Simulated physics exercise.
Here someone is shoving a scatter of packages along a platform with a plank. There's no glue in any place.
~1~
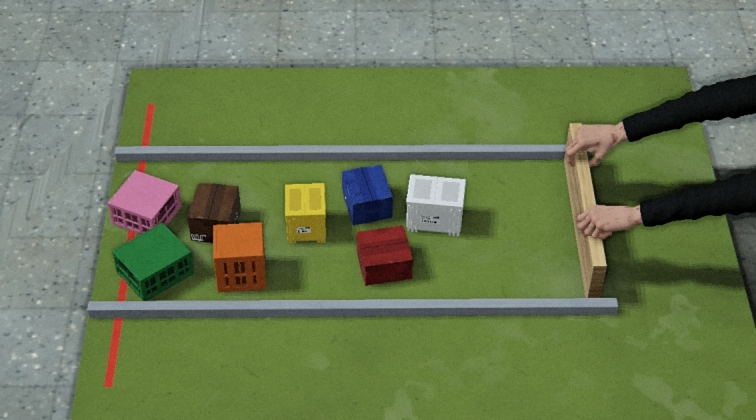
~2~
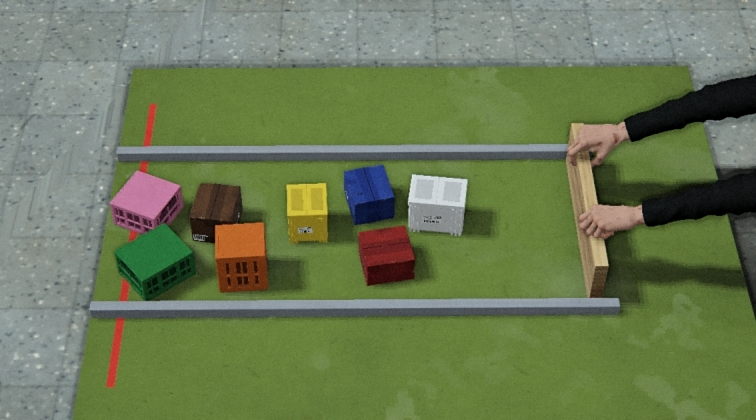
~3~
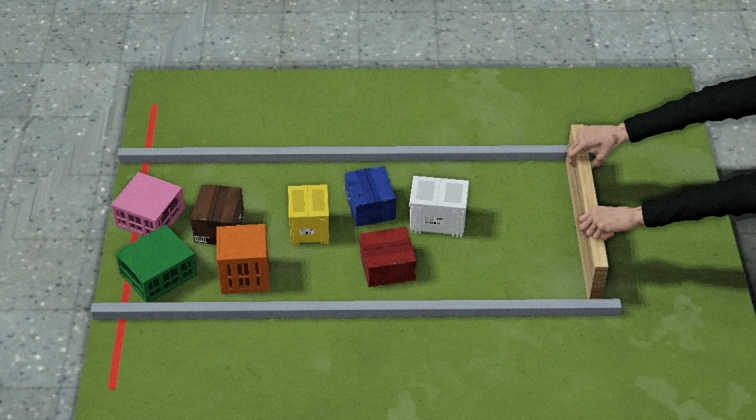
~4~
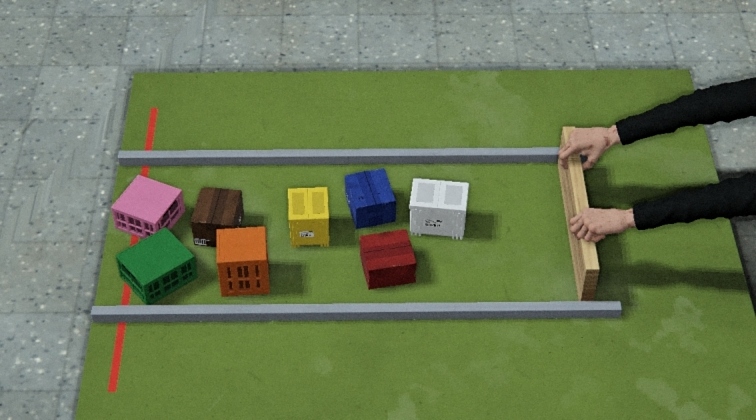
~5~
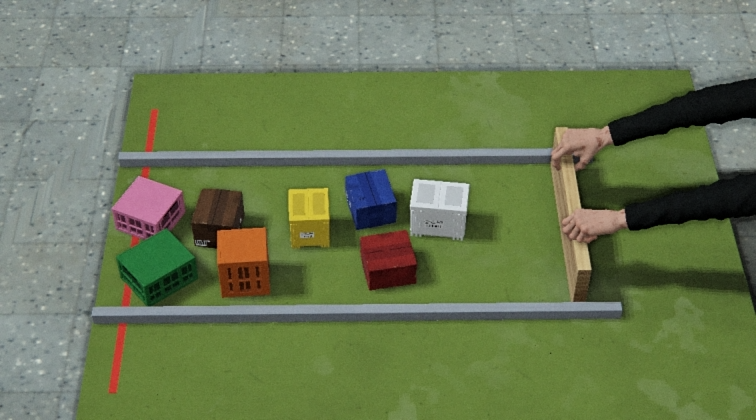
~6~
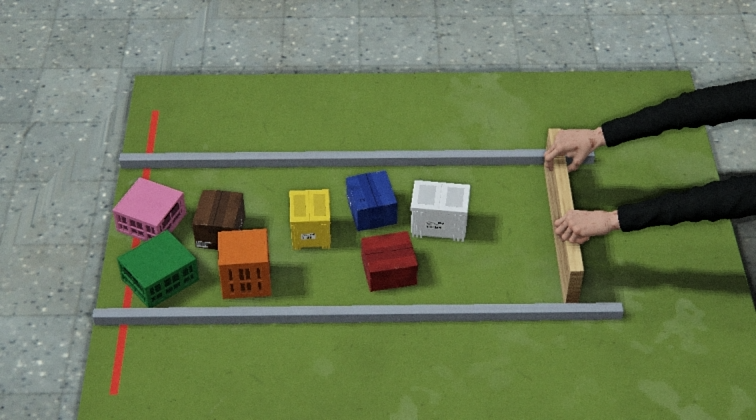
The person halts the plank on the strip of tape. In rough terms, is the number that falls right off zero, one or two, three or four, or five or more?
The count that fall off is at least five.
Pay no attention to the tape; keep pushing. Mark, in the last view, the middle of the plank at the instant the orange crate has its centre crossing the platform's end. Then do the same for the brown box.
Approx. (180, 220) / approx. (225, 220) for the other.
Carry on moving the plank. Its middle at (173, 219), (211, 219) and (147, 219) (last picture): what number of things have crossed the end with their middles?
5; 3; 5.
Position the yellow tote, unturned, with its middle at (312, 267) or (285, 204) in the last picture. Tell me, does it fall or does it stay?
Well, it tips off the first time and tips off the second time.
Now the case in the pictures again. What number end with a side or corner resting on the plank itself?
It's 2 of them.
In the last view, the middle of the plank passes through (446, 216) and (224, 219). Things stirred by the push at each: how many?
That gives 2 for the first and 8 for the second.
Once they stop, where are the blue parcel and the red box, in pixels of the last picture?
Middles: Around (118, 179) and around (105, 261).
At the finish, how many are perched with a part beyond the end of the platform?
Count: 2.
A little later, none off yet; pink crate at rest near (150, 212); green crate at rest near (158, 269); brown box at rest near (219, 220).
Next, none off yet; pink crate at rest near (150, 212); green crate at rest near (158, 269); brown box shifted a little near (204, 220).
Later still, two off so far; pink crate fallen near (59, 307); green crate tilted well over near (68, 298); brown box tilted a little near (94, 223).
When it is over, the number that fall off is five or more; down, white tote, yellow tote, orange crate, brown box, green crate and pink crate.
